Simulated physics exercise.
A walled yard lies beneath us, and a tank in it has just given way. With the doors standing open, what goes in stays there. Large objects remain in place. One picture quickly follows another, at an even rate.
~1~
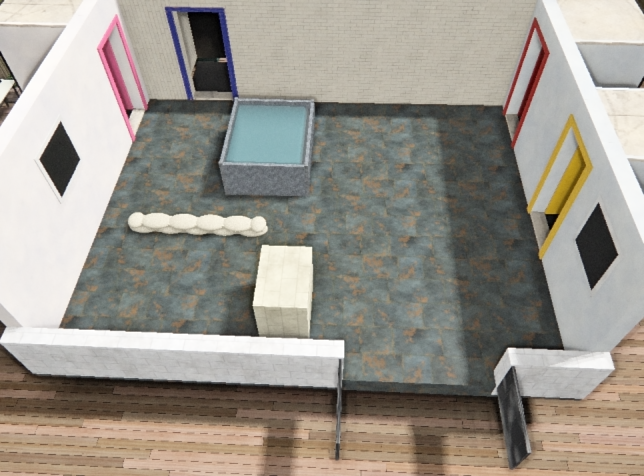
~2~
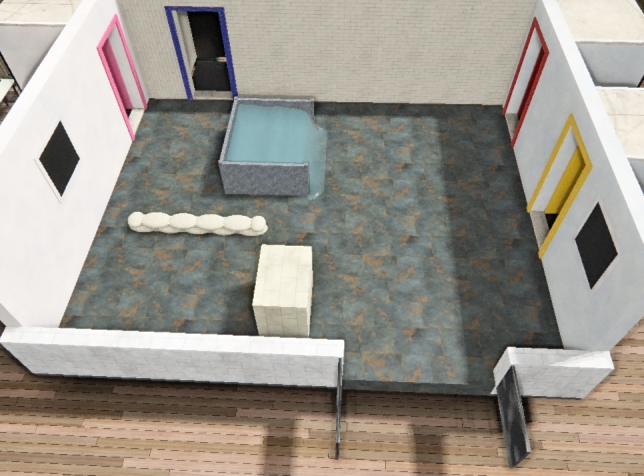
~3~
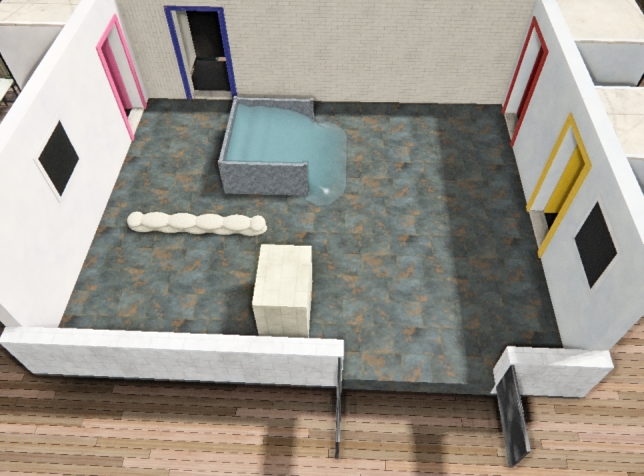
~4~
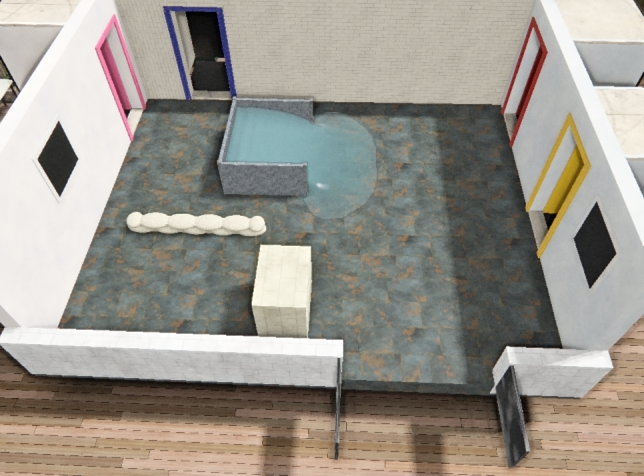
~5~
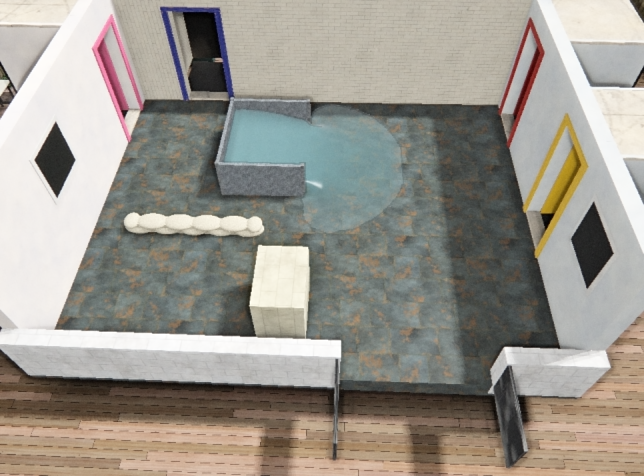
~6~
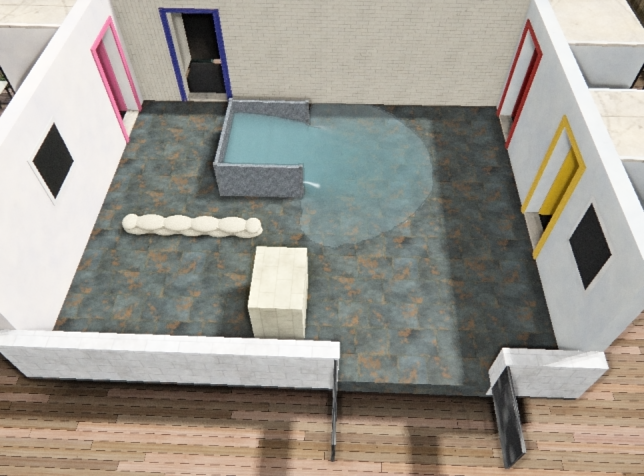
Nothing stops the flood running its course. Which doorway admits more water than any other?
The red doorway.
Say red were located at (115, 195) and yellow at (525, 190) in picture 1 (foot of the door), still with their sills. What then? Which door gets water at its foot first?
The answer is the yellow-painted one.
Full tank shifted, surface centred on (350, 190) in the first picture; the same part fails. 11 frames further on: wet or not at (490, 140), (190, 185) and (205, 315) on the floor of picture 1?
In the order given: Wetted, not reached and not reached.
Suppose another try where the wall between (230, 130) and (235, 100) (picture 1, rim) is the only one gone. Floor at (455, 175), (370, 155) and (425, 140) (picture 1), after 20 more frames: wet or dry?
The first spot is left untouched, the second is left untouched, the third is left untouched.
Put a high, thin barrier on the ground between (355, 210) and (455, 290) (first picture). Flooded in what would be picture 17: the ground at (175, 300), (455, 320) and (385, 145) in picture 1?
Log: Point 1 unwetted, point 2 unwetted, point 3 inundated.
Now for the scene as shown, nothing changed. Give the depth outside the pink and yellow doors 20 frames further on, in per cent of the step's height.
Respectively about 0 and 190 per cent.
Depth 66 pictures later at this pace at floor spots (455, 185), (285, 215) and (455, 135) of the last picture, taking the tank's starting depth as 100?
About 2, 2 and 2 percent, in that order.
A moment on, water covers 35 % of the floor; blue door not reached, pink door not reached, red door wet at the sill, nothing in, yellow door not reached.
Next, water covers 40 % of the floor; blue door not reached, pink door not reached, red door some in, yellow door some in.
Then, water covers 45 % of the floor; blue door not reached, pink door not reached, red door a lot in, yellow door some in.
Later, water covers 50 % of the floor; blue door not reached, pink door not reached, red door a lot in, yellow door a lot in.
In the end, water covers 65 % of the floor; blue door wet at the sill, nothing in, pink door not reached, red door a lot in, yellow door a lot in; the red door has let in the most.
